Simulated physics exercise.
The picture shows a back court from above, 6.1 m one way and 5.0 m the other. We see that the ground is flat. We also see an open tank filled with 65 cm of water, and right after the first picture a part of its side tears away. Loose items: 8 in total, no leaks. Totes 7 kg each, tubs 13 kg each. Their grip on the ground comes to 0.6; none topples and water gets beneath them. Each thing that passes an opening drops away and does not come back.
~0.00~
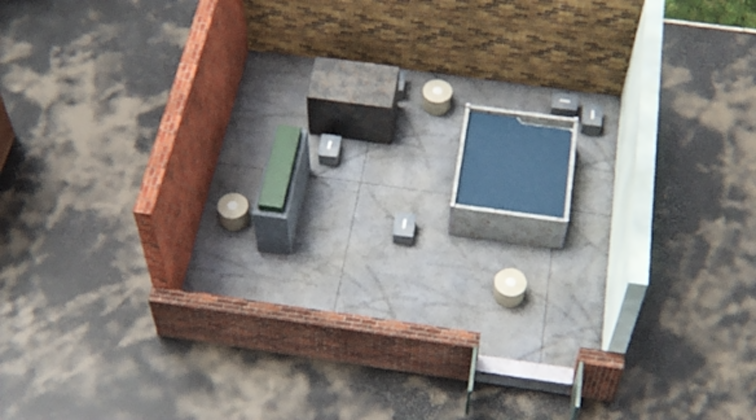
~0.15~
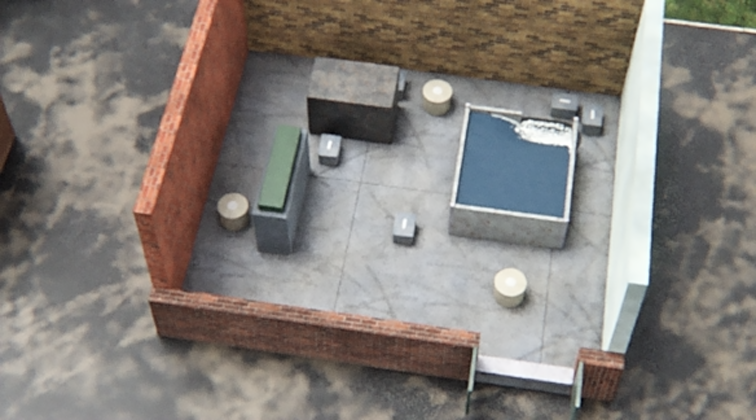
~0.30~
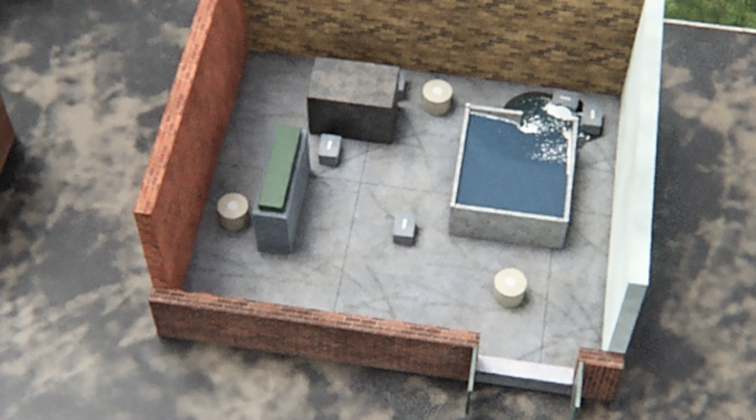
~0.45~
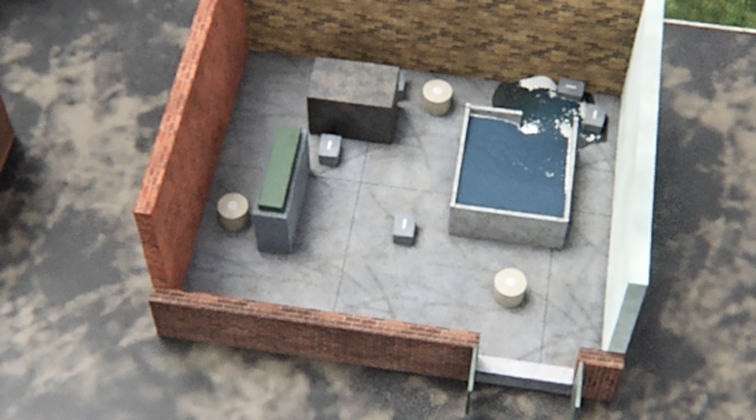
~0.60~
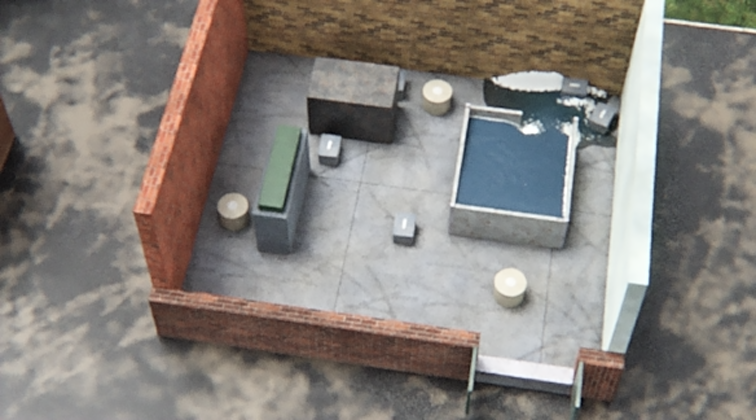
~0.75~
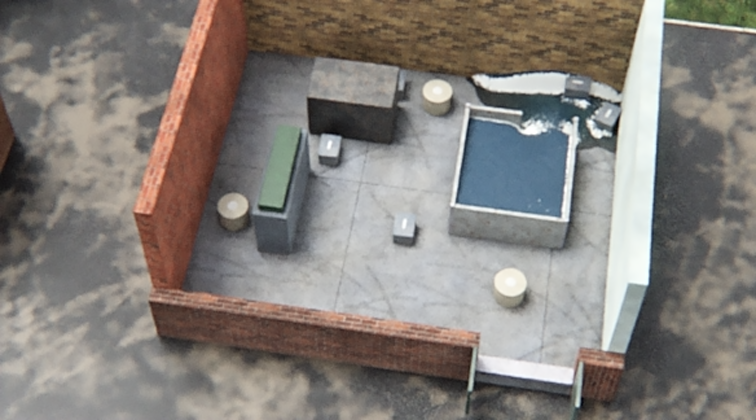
Water bursts from the upper right corner of an open, pale-walled tank in a walled back court, seen from above by a still camera. Two small grey boxes sit behind the tank, with others, cream tubs, a dark block and a green-topped cabinet elsewhere. The foaming water spreads dark over the grey floor to the back wall, runs along it both ways, and nudges the two boxes slightly rightward.
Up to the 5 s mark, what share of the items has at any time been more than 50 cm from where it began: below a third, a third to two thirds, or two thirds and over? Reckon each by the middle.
A third to two thirds.
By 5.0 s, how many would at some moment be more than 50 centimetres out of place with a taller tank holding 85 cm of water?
In that case 4 of them.
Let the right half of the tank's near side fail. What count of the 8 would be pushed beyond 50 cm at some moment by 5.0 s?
In that case 1 of them.
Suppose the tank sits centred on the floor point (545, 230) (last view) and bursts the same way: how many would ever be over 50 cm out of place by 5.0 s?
Count: 5.
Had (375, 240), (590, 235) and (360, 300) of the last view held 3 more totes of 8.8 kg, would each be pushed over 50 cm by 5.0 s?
Result, in sequence: Below the mark / above the mark / below the mark.
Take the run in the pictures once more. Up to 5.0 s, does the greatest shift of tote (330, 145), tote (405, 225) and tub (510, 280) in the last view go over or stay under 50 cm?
Result, in order: Undershooting / undershooting / undershooting.
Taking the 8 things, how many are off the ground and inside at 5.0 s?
Of them, 1.
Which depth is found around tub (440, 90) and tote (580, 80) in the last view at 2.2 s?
First about 6 cm, second about 32 cm.
After 1.1 s 0 of 8 are over 50 cm from their spots; 2 afloat.
After 2.2 s 4 of 8 are over 50 cm from their spots; 2 afloat.
After 3.5 s 4 of 8 are over 50 cm from their spots; 2 afloat.
After 5.0 s 4 of 8 are over 50 cm from their spots, and 4 have been at some point; 1 afloat.
